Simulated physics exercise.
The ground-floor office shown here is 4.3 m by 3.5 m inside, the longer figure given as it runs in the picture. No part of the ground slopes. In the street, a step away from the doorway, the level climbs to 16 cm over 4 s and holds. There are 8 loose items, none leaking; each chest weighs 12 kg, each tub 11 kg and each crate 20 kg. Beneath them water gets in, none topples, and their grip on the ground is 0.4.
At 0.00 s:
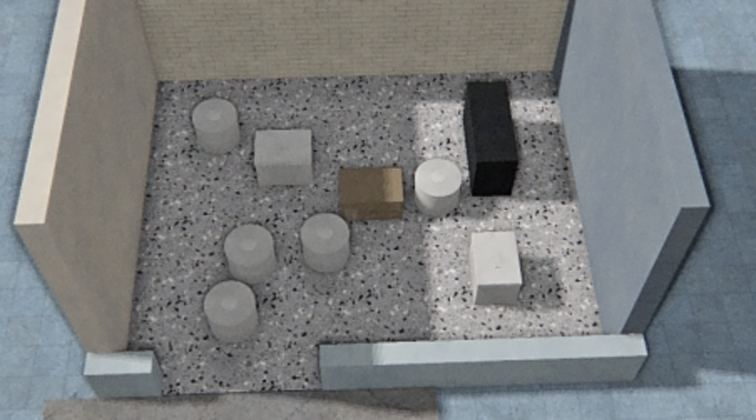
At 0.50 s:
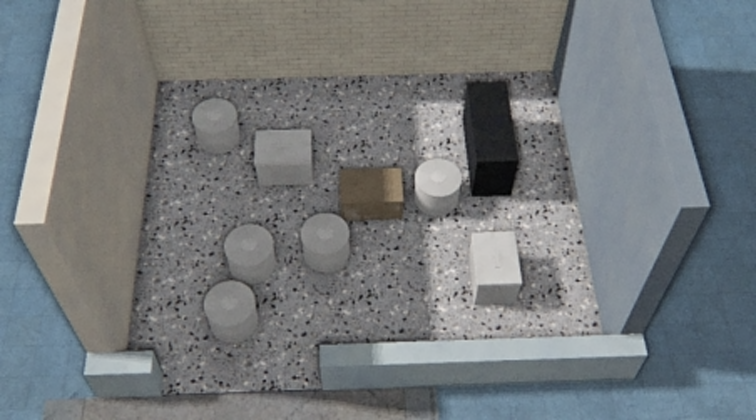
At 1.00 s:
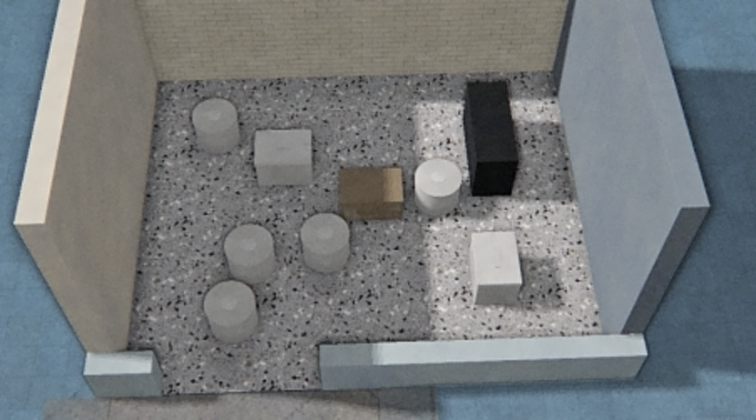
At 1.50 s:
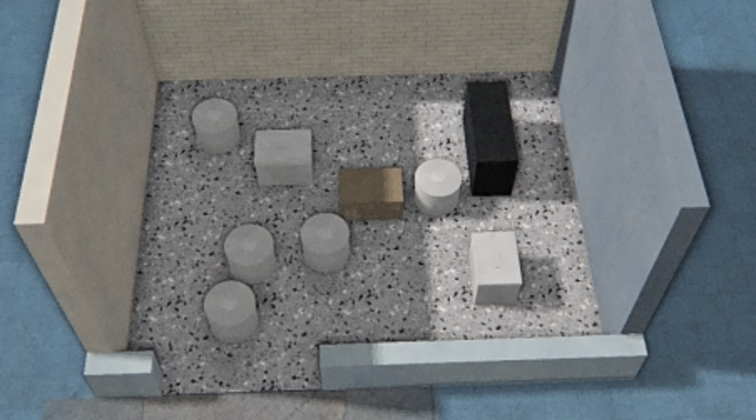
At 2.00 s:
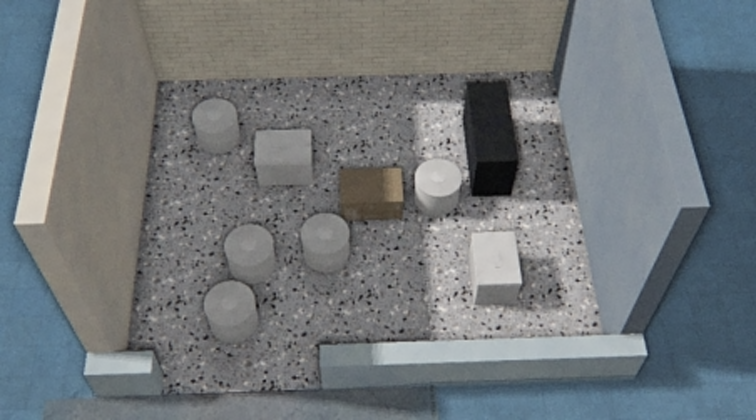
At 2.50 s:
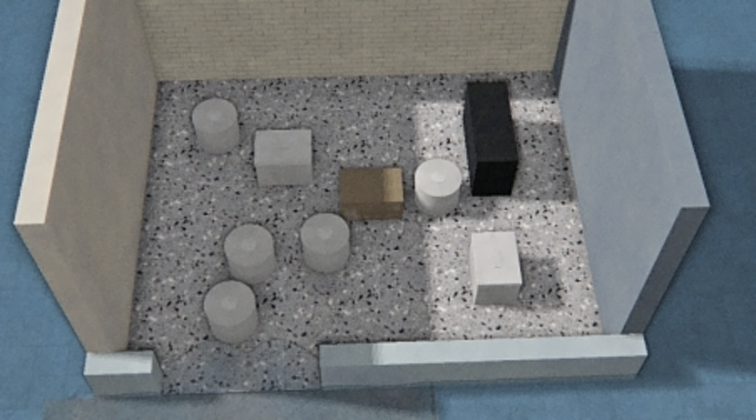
Water creeps over the step outside and just enters the doorway; the objects stay still.
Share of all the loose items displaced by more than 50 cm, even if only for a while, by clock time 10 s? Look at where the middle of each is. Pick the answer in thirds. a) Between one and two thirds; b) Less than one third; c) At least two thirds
a.
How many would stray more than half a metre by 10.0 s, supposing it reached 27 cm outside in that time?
In that case the number is 8.
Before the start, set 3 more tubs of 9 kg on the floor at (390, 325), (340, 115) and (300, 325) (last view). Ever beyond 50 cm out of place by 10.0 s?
So the first ends up below the threshold, the second past the threshold, the third past the threshold.
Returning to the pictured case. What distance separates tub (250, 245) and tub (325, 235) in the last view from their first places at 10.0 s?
In turn: 250 cm, 20 cm.
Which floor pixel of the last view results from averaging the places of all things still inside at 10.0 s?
Somewhere near (401, 162).
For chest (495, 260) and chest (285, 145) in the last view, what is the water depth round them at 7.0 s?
I'd estimate 2 cm for the first and 4 cm for the second.
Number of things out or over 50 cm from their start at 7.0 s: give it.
The answer is 3.
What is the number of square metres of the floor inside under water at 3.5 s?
Some 1.5 m2 of it.
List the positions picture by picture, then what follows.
In the first picture, a chest at (283, 146), on the bottom; a tub at (214, 115), on the bottom; water covers 0.0 m2; 0 of 8 have shifted.
In the second picture, a chest at (283, 146), on the bottom; a tub at (214, 115) rests on the ground; water covers 0.0 m2; 0 of 8 have shifted.
In the third picture, a chest at (283, 146) rests on the ground; a tub at (214, 115) rests on the ground; 0.0 m2 under water; 0 of 8 have shifted.
In the fourth picture, a chest at (283, 146) rests on the ground; a tub at (214, 115), on the bottom; 0.0 m2 under water; 0 of 8 have shifted.
In the fifth picture, a chest at (283, 146), on the bottom; a tub at (214, 115), on the bottom; water covers 0.0 m2; 0 of 8 have shifted.
In the sixth picture, a chest at (283, 146) rests on the ground; a tub at (214, 115), on the bottom; water covers 0.3 m2; 0 of 8 have shifted.
After 3.5 s 0 of 8 are over 50 cm from their spots; 0 afloat.
After 4.5 s 0 of 8 are over 50 cm from their spots; 0 afloat.
After 7.0 s 3 of 8 are over 50 cm from their spots; 1 afloat.
After 10.0 s 4 of 8 are over 50 cm from their spots, and 4 have been at some point; 3 afloat.
